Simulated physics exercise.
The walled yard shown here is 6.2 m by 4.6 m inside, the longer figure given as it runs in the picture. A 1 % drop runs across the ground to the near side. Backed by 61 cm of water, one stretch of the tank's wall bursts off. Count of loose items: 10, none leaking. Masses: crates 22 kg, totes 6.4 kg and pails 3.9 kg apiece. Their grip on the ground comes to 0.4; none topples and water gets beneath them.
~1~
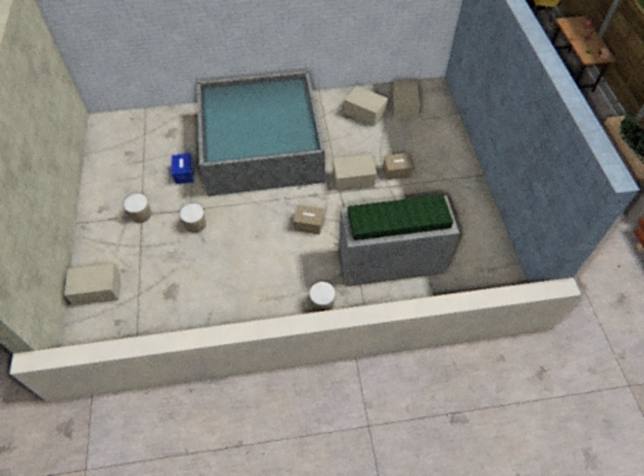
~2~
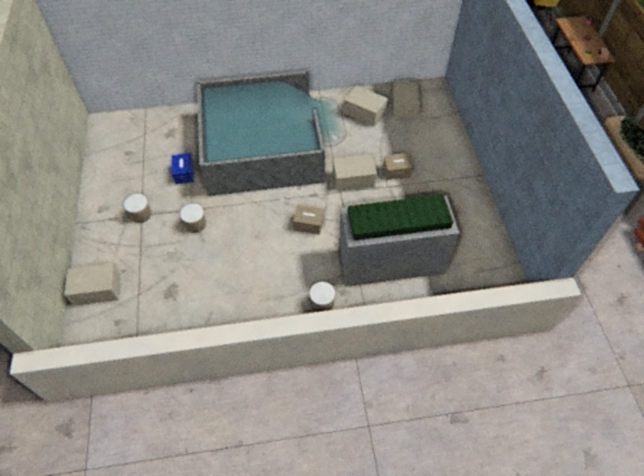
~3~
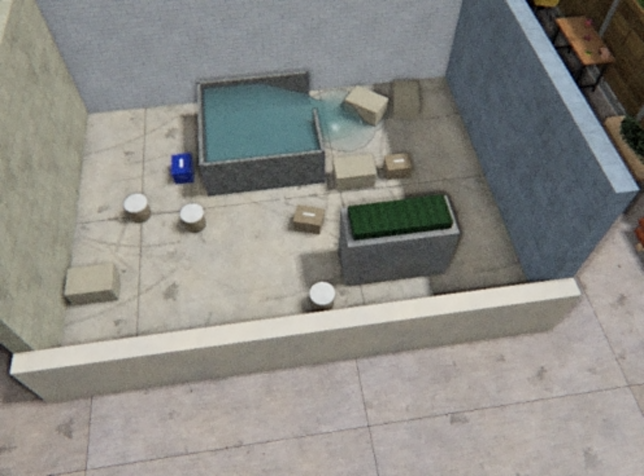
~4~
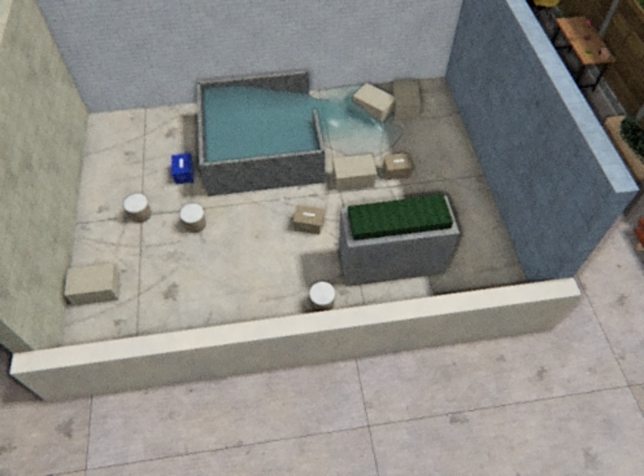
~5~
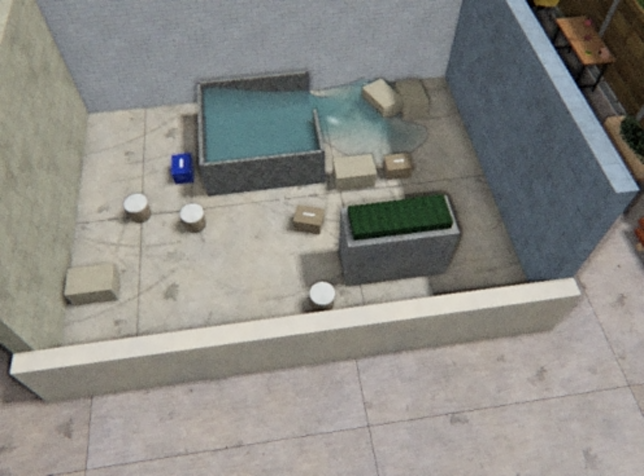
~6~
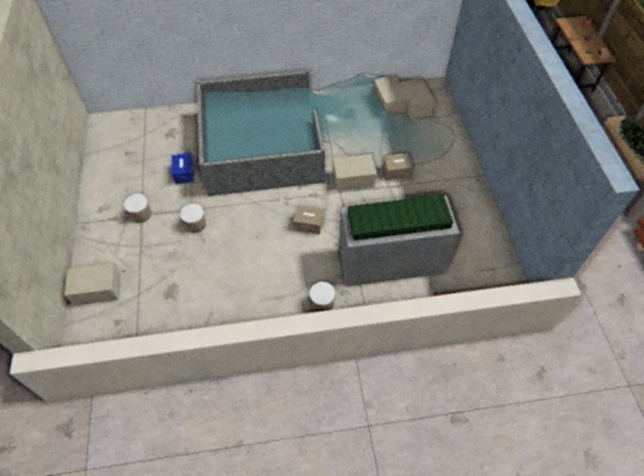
At the start, water fills a raised tank in a walled yard scattered with boxes, pails and a blue tote. The tank's right side opens and water pours onto the ground, spreading rightward around the nearby boxes. A pale box beside the opening shifts right against another, while the blue tote stays put.
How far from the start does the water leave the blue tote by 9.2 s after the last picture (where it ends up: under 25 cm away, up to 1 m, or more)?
My guess: The blue tote is left almost unmoved.
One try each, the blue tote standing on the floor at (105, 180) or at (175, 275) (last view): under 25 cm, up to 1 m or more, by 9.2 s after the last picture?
Run one, it gets moved partway; run two, it gets swept far.
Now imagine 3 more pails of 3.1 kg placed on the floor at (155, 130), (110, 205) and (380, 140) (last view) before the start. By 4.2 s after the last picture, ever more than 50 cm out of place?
Taking them in the order given: Falls short, falls short and exceeds it.
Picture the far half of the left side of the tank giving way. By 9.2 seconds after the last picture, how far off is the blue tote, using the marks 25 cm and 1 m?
Outcome for the blue tote: It remains nearly still.
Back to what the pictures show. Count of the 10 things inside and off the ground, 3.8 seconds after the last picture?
The number is 2.
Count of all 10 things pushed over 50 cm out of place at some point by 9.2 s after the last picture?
All told, that gives 7.
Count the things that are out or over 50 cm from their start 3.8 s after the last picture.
I count 4 of them.
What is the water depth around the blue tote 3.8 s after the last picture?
Somewhere close to 0 cm.
Then, 1.2 s after the last picture the blue tote is near (181, 163), 0.0 m from its start, aground; 2 afloat.
Then, 3.8 s after the last picture the blue tote is near (181, 163), 0.0 m from its start, aground; 2 afloat.
Then, 6.2 s after the last picture the blue tote is near (181, 163), 0.0 m from its start, aground; 1 afloat.
Then, 9.2 s after the last picture the blue tote is near (181, 163), 0.0 m from its start, aground; 6 afloat.
